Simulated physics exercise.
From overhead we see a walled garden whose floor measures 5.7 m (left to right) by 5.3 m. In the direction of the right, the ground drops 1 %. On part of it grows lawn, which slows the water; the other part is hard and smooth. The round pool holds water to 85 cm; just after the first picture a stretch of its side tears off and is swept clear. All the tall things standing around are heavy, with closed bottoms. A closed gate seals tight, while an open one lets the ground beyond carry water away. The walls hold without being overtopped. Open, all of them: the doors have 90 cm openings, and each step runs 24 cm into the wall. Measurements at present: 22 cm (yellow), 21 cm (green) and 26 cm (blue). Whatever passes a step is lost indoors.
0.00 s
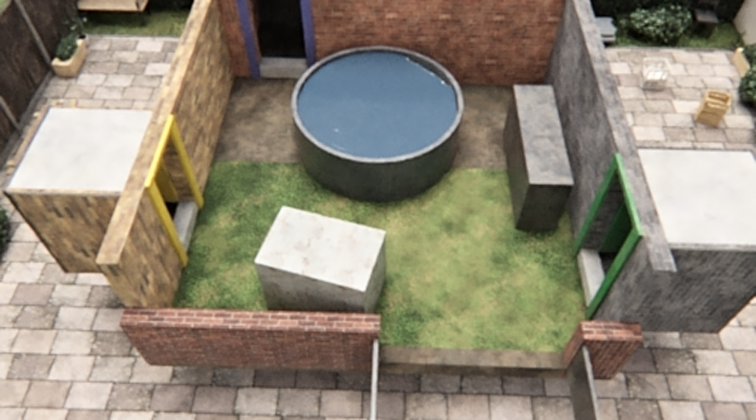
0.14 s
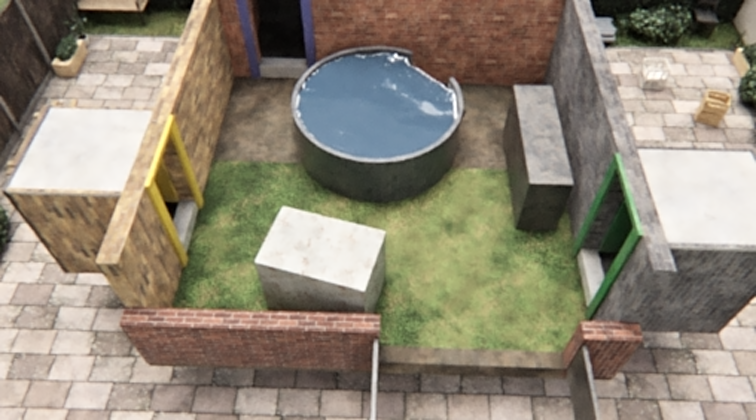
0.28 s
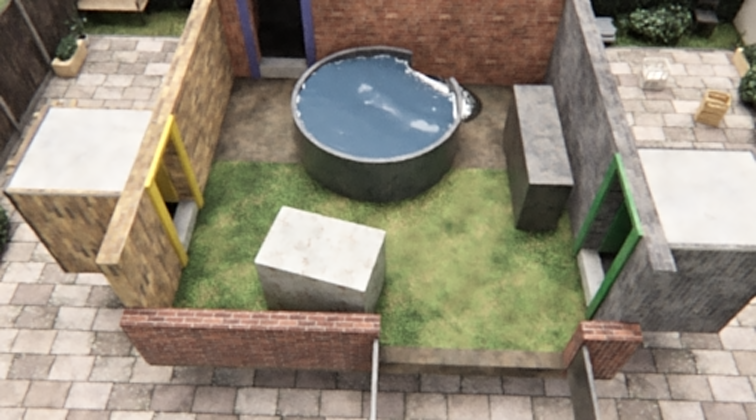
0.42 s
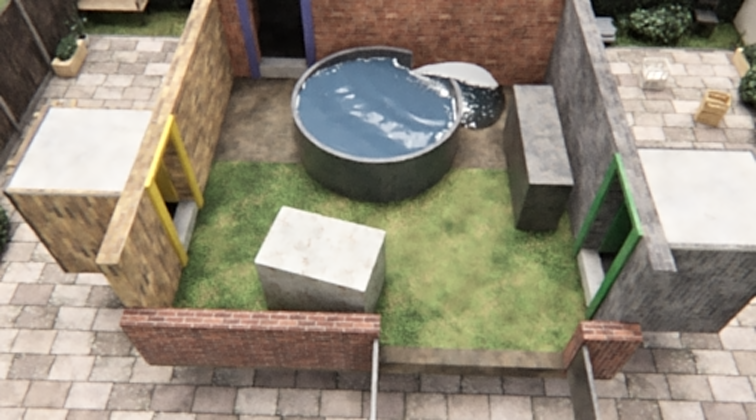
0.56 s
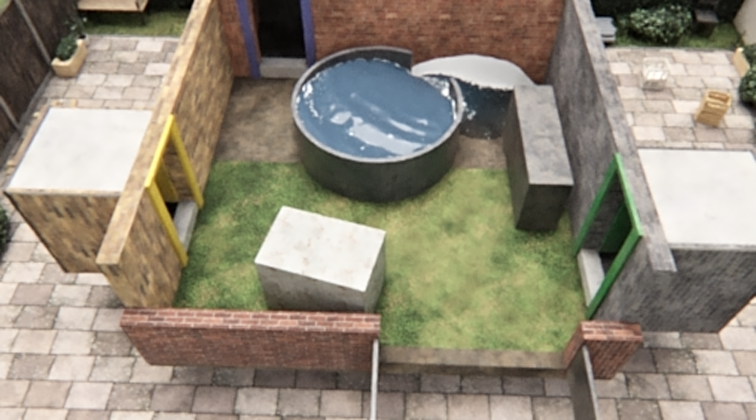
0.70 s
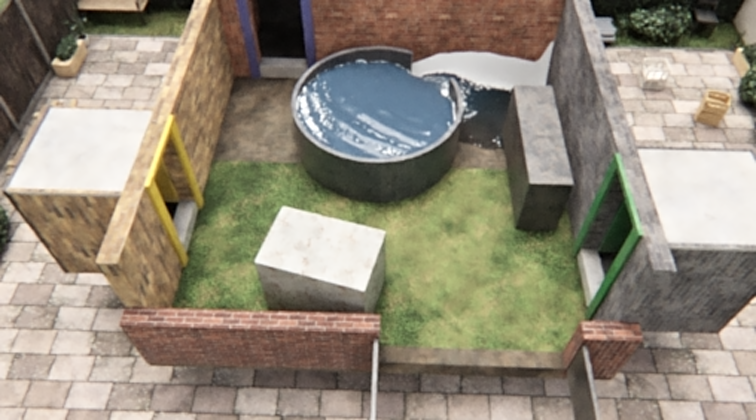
Water bursts through the back right side of a round pool and spreads behind a dark block.
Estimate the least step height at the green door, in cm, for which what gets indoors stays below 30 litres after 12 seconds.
Close to 10 cm is just enough.
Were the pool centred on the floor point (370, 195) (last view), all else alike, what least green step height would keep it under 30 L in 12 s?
It should be around 8.0 cm high.
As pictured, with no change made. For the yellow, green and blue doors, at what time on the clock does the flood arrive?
It reaches yellow at 3.8 s, green at 1.6 s, and blue at 1.0 s.
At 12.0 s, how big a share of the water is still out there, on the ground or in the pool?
Around 68 percent is still there.
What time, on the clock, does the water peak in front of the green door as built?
Around 2.4 seconds.
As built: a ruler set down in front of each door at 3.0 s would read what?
In cm: Yellow 0, green 12, blue 5.
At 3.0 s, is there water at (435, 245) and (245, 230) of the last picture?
Untouched; untouched.
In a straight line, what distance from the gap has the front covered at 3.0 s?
Reach: Approx. 5.0 m.
After 1.4 s water covers 20 % of the floor, deepest (74 cm) near (538, 95); it has not reached the green door.
After 3.0 s water covers 50 % of the floor, deepest (55 cm) near (524, 129); 12 cm at the green door, 0 litres in over its 21 cm step.
After 12.0 s water covers 100 % of the floor, deepest (18 cm) near (514, 128); 12 cm at the green door, 0 litres in over its 21 cm step.
At the green door as built, the water arrived by 1.7 s and peaked near 14 cm at 2.4 s.
With a step of 8 cm, 59 litres would have come in within the 12 s; with 11 cm, 21 litres. So under 30 litres takes about 10 cm.
